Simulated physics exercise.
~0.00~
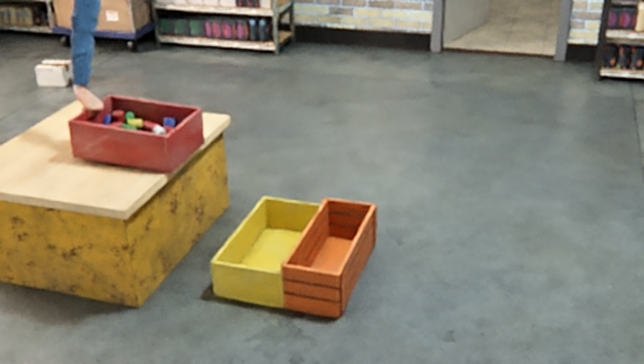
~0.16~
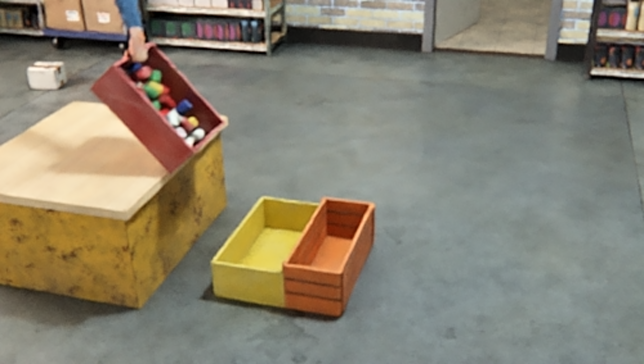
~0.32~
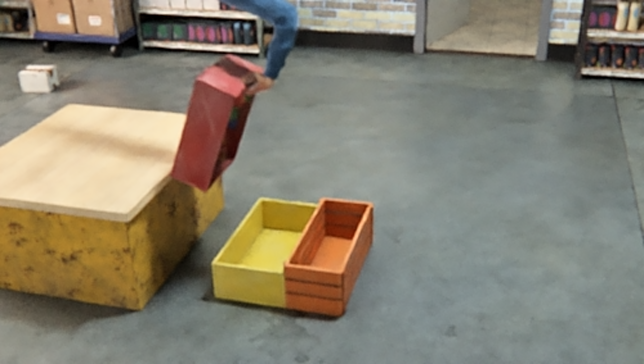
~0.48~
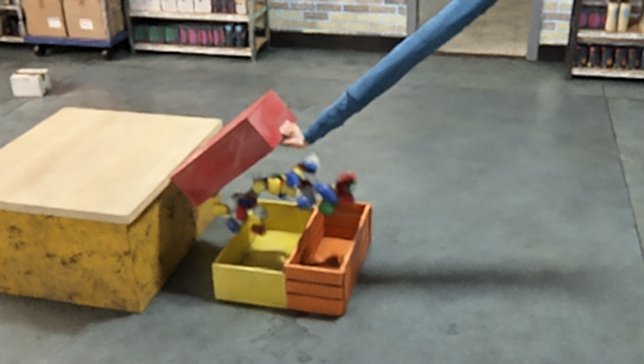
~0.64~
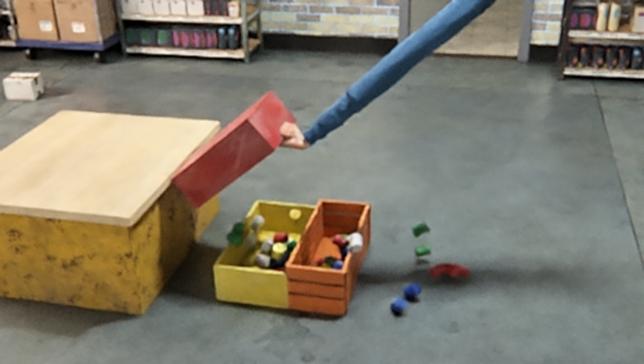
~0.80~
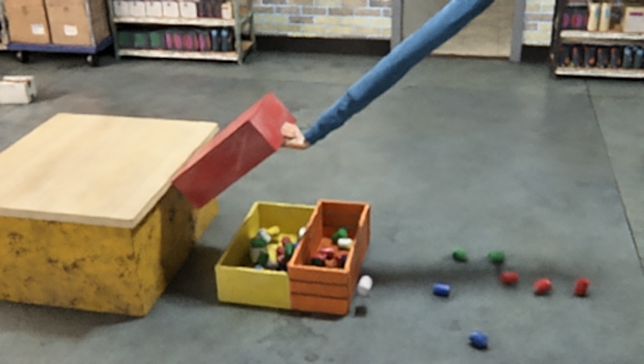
A hand tips a red crate, spilling colorful pieces into yellow and orange bins and onto the floor.
